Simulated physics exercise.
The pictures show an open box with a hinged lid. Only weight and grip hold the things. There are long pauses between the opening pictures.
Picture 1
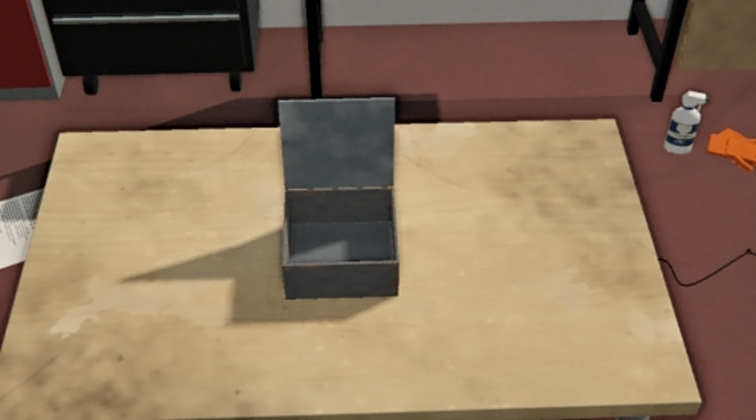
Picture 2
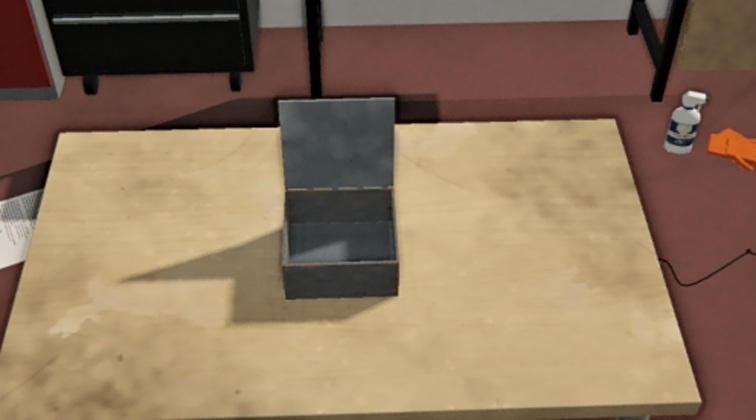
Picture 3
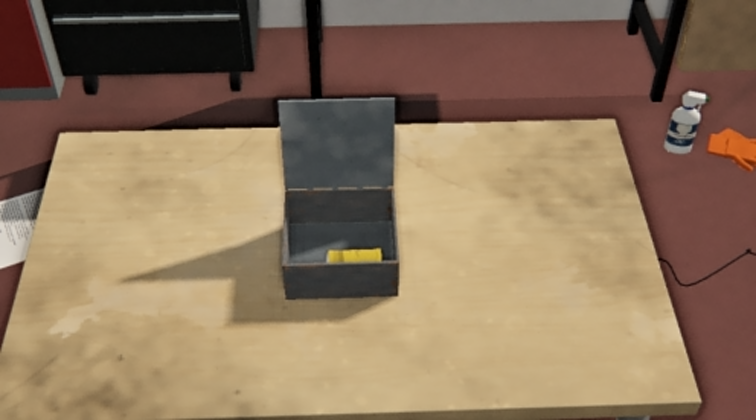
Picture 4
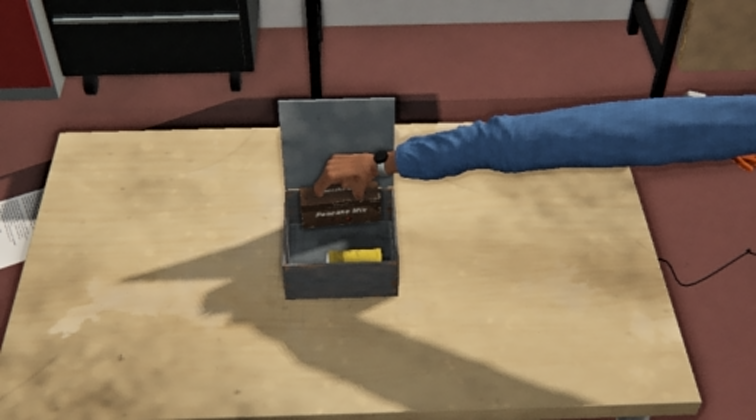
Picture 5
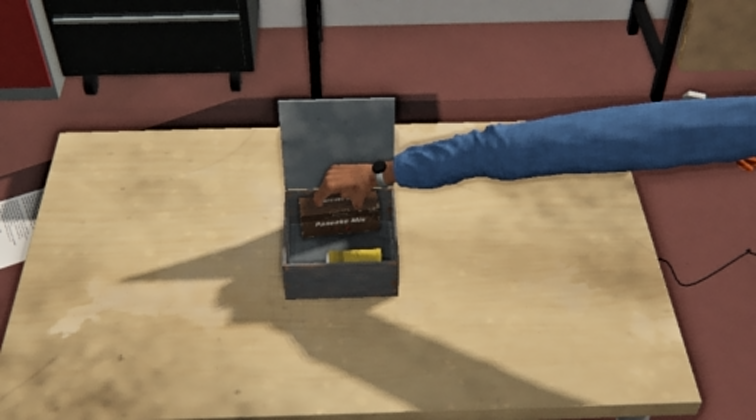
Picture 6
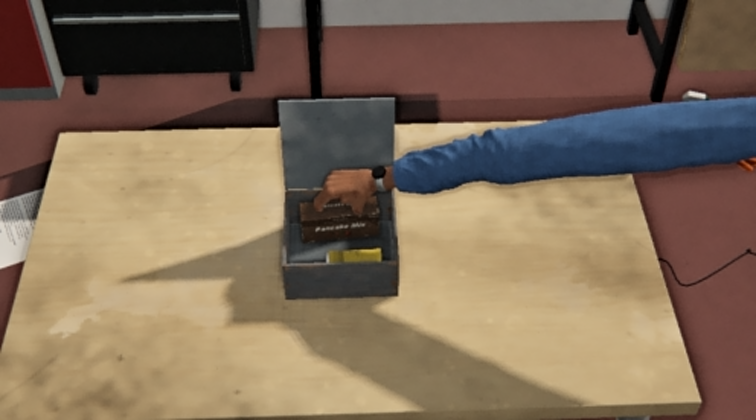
On a wooden table, an open gray box sat empty until a yellow object appeared inside; then a blue-sleeved arm reached in from the right and lowered a brown carton slightly behind it.
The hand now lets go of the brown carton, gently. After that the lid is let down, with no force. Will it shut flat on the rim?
The lid closes.
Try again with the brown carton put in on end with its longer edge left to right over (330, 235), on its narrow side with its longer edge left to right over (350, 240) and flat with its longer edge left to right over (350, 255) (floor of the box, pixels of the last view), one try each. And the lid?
First try: It is held up; second try: It shuts flat; third try: It sits on the rim.
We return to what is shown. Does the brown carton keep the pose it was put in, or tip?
It keeps its pose.
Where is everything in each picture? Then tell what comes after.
In the first picture, the last thing is not in view yet.
In the second picture, the last thing is not in view yet.
In the third picture, the last thing is not in view yet.
In the fourth picture, coming down; brown carton (340, 204).
In the fifth picture, coming down; brown carton (339, 214).
In the sixth picture, in place under the hand; brown carton (340, 219).
Then, 0.40 s after the last picture, brown carton slid a little near (340, 243).
Then, 1.50 s after the last picture, lid 66° above the rim; brown carton slid a little near (340, 243).
Then, 1.80 s after the last picture, lid 35° above the rim; brown carton slid a little near (340, 243).
Then, 2.00 s after the last picture, lid 7° above the rim; brown carton slid a little near (340, 243).
At rest, lid shut; moved from the start, brown carton; yellow tin in place. Seen from the same camera at the end, brown carton near (340, 243).
